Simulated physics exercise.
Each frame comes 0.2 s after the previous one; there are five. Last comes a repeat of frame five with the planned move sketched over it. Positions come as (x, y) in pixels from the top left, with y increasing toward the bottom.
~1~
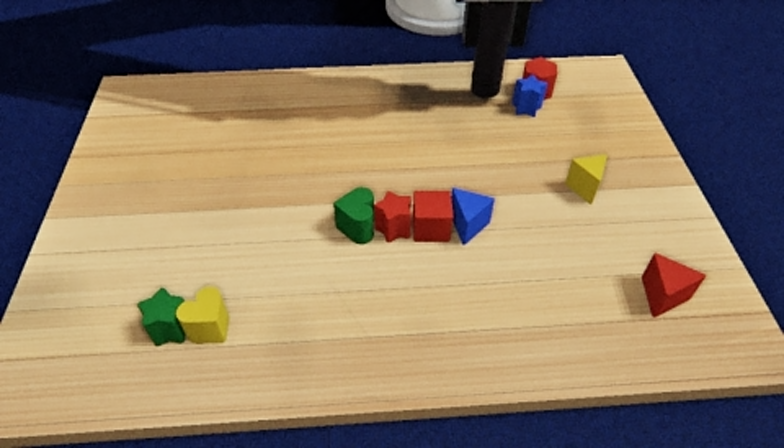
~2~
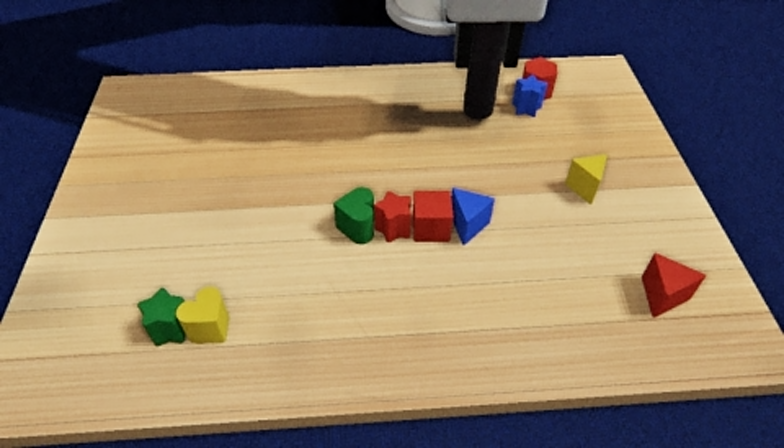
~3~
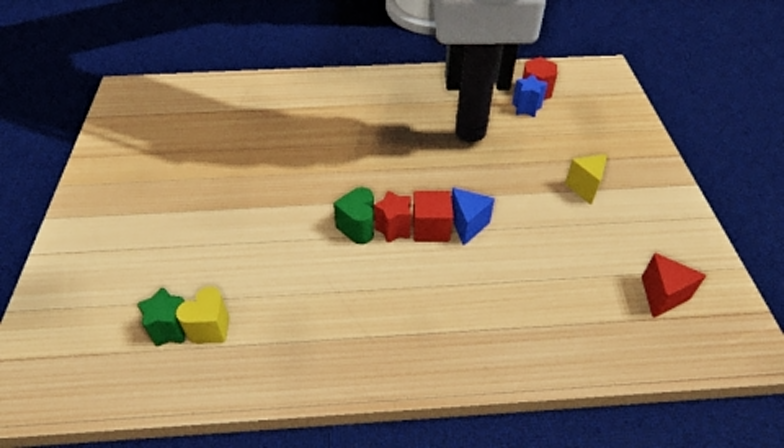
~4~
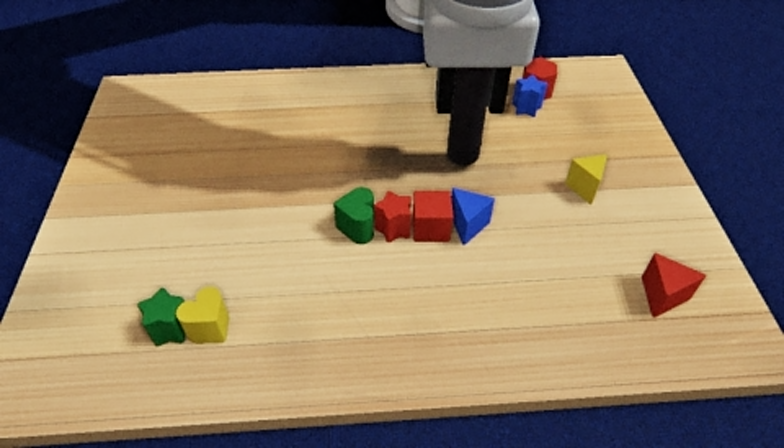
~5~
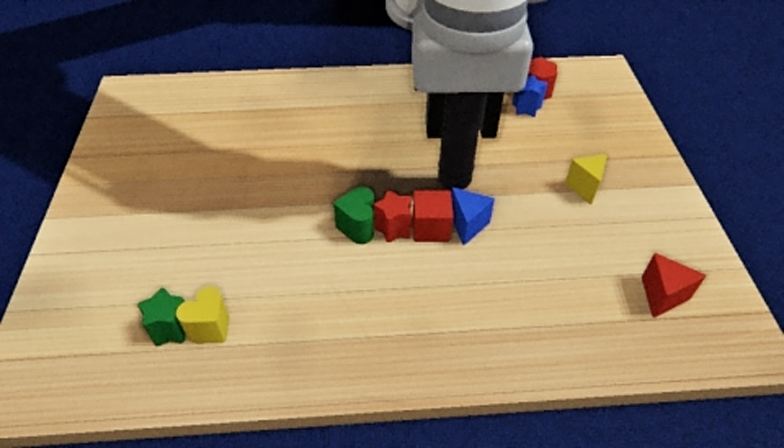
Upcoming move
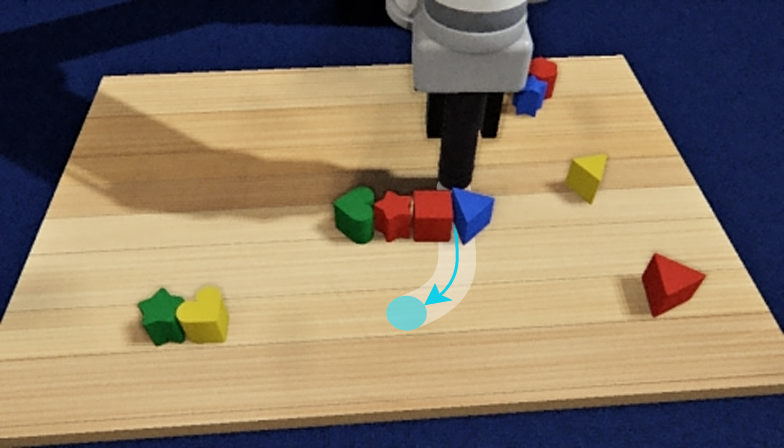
At first, a dark rod on a robotic arm stands near the top of a wooden board, beside a small blue star and a red block. The rod then moves down and slightly left toward a row of green, red and blue blocks, ending just above them, while every block stays still.
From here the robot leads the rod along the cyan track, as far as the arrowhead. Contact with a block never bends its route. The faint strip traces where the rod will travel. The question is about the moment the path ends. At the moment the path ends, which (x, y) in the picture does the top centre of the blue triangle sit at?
Its top middle will sit at (496, 242).
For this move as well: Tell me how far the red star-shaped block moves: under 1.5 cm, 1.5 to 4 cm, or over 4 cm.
The shift is below 1.5 cm.
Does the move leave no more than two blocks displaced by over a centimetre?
Going by the path, yes.
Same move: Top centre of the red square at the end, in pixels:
The middle of its upper face should be somewhere near (417, 234).
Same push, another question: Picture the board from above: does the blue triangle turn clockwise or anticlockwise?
Counter-clockwise, from overhead.
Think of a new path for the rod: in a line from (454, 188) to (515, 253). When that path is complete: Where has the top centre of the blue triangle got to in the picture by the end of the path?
I'd expect the centre of its top face to be at (476, 225).
Path on the board, from (454, 188) through (456, 230) and (453, 278) to (407, 313).
What follows on the original path. One third of the way, rod at (457, 223); red star-shaped block at (390, 206), turned 20° clockwise; red square at (423, 221), turned 40° clockwise; blue triangle at (484, 226), turned 65° anticlockwise.
Two thirds of the way, rod at (453, 272); red star-shaped block at (390, 205), turned 20° clockwise; red square at (417, 234), turned 90° clockwise; blue triangle at (496, 242), turned 95° anticlockwise.
At the end, rod at (407, 305); green heart in place; red star-shaped block at (390, 205), turned 20° clockwise; red square at (417, 234), turned 90° clockwise; blue triangle at (496, 242), turned 95° anticlockwise.
